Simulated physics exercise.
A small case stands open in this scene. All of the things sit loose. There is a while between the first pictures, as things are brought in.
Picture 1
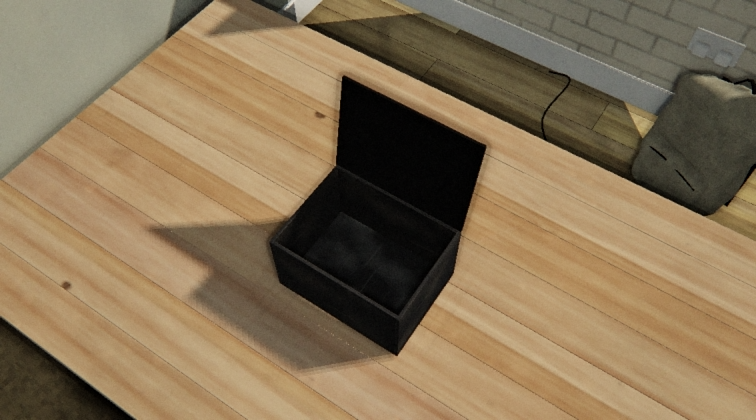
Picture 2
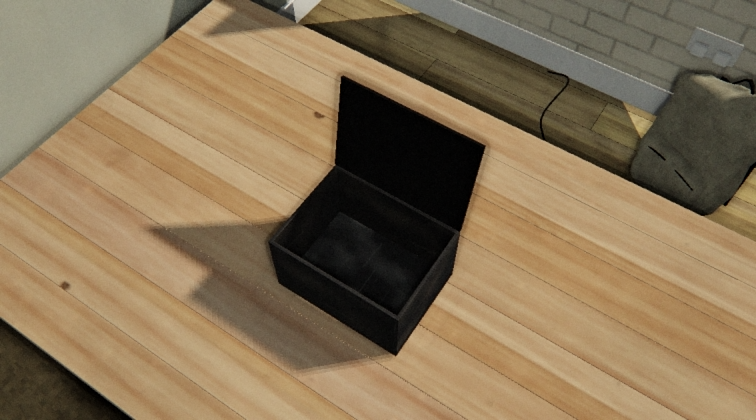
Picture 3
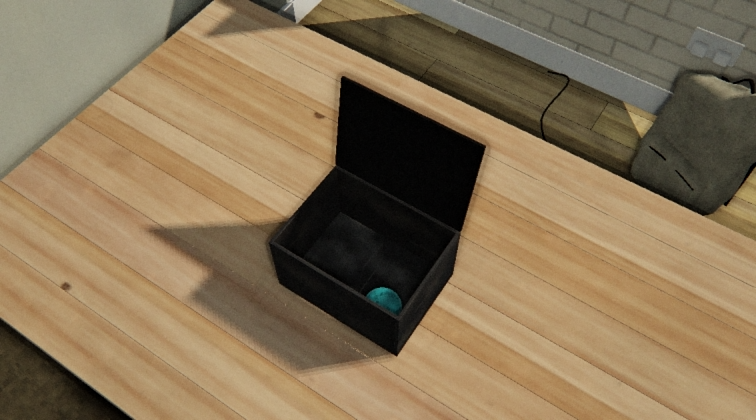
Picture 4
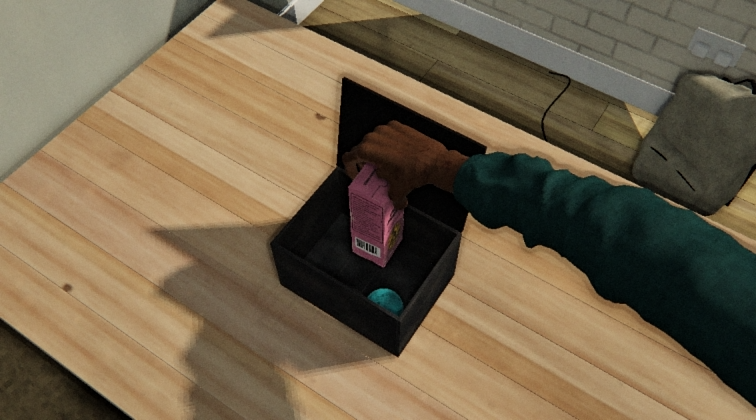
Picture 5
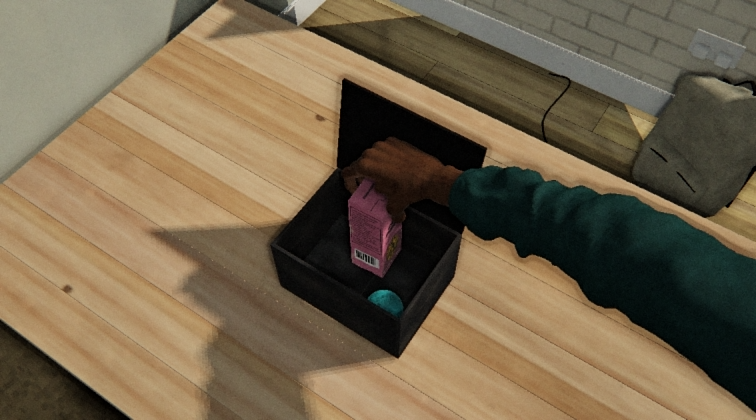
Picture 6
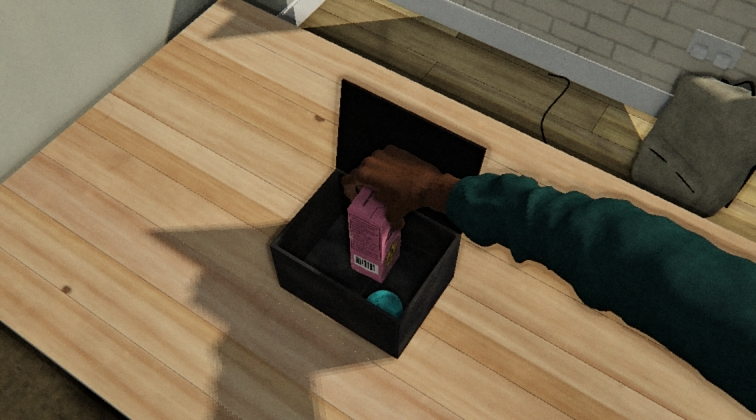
On a wooden table, a hand lowers a pink carton into an open black box beside a teal object.
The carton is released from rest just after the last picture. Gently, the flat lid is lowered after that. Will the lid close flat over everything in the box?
No.
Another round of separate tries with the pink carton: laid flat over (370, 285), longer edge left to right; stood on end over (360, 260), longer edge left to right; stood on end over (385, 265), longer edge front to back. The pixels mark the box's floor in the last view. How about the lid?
Try one: Closed. Try two: Not closed. Try three: Not closed.
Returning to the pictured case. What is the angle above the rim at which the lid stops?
I'd say roughly 25 degrees above the rim.
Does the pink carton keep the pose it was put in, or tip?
Looking at the last picture, the pink carton sits at an angle.
Then, 1.20 s on from there, lid starting down.
Then, 1.70 s on from there, lid 58° above the rim; pink carton turned 7° from how it was put near (372, 238).
Then, 2.10 s on from there, lid 32° above the rim; pink carton turned 27° from how it was put near (361, 253).
In the end, lid 25° above the rim; moved from the start, pink carton; turquoise ball unmoved. At the end, from the last picture's camera, pink carton near (359, 260).
